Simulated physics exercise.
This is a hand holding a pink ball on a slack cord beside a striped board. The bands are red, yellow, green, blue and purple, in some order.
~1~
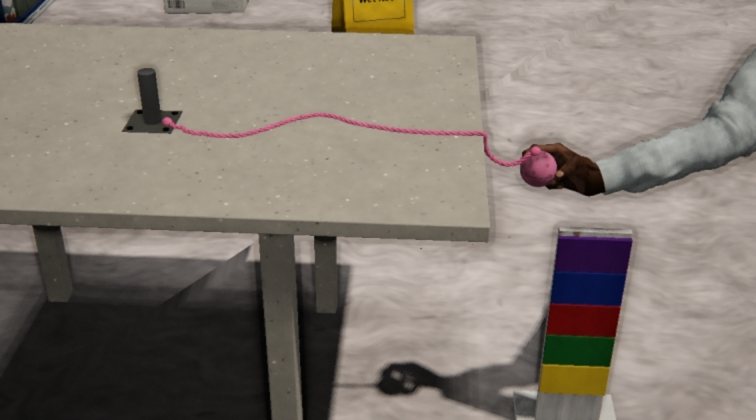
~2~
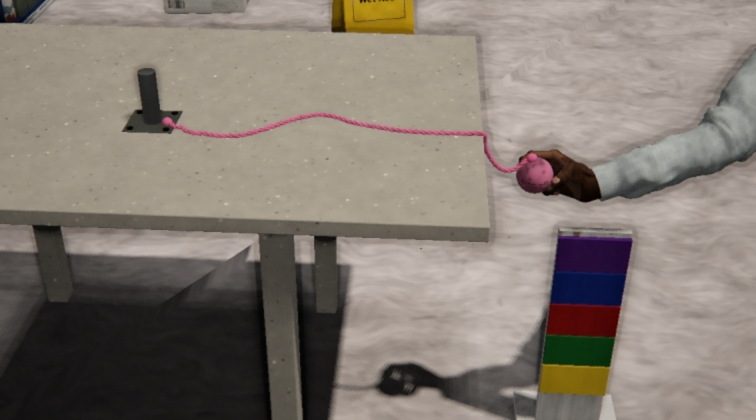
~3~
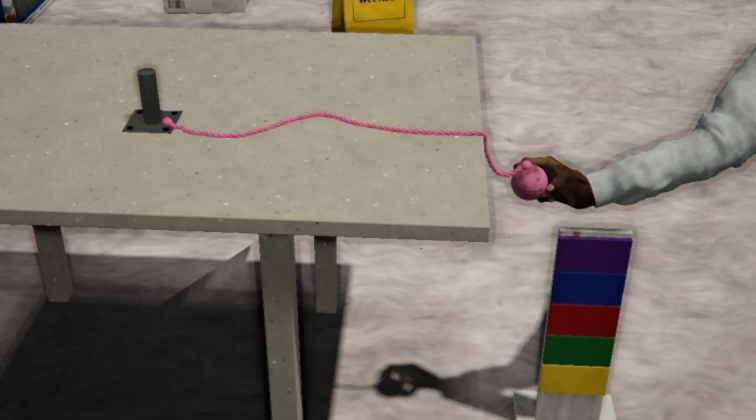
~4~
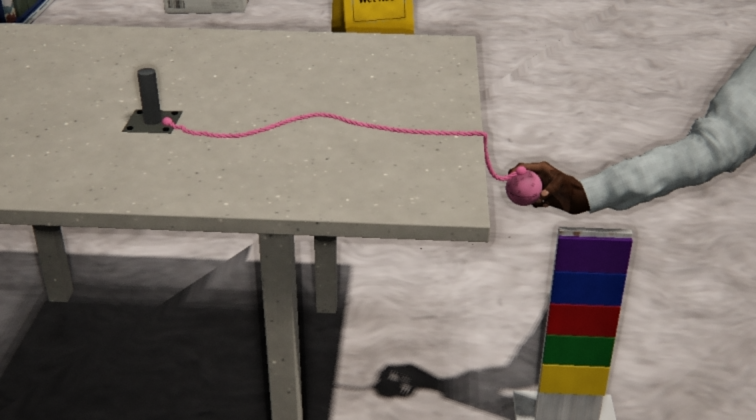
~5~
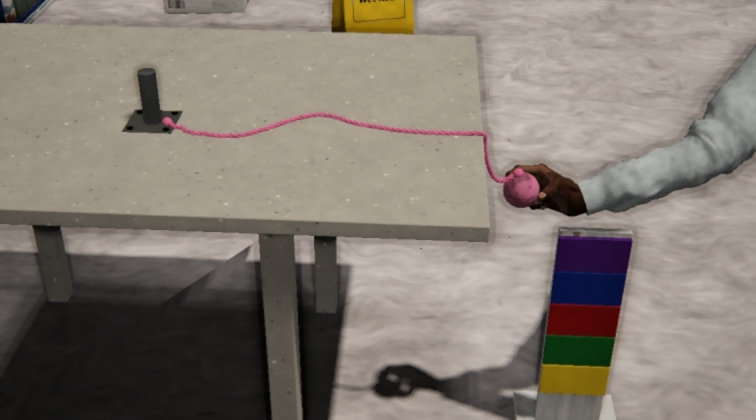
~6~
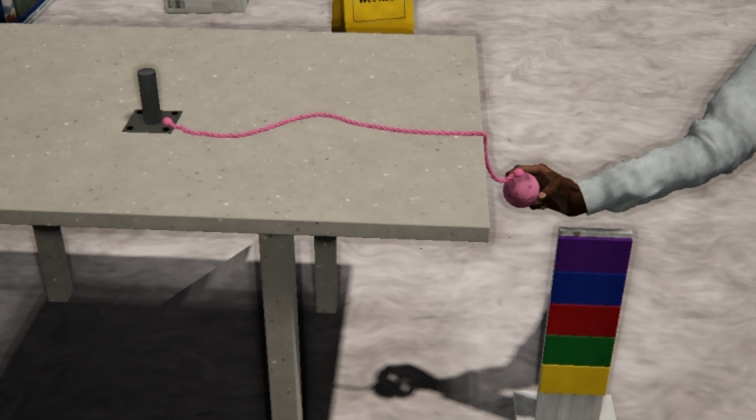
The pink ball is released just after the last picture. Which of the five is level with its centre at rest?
The cord holds its middle at purple.
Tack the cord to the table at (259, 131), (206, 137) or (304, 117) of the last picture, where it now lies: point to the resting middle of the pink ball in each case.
The places are (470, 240), (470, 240) and (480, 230).
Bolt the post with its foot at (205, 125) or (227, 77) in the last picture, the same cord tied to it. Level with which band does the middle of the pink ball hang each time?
Try by try: Blue; blue.
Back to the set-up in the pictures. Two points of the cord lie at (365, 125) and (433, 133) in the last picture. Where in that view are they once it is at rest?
They go to (398, 128) and to (468, 130).
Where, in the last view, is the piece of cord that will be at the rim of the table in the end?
At (447, 134), roughly.
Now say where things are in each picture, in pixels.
Pink ball (539, 169); purple (593, 257); blue (588, 290); red (583, 322); green (579, 352); yellow (574, 381), in the first frame.
Pink ball (535, 175); cord through (191, 132) (264, 130) (330, 116) (405, 131) (481, 138), in the second frame.
Pink ball (529, 182), in the third frame.
Pink ball (524, 188); cord through (191, 132) (264, 130) (330, 116) (405, 131) (481, 138), in the fourth frame.
Pink ball (521, 190), in the fifth frame.
Pink ball (521, 190); cord through (191, 132) (264, 130) (330, 116) (405, 131) (481, 138), in the sixth frame.
Soon after, ball near (459, 239); level with purple.
Then, ball near (501, 249); level with purple.
At rest, ball near (469, 248); level with purple. At purple.
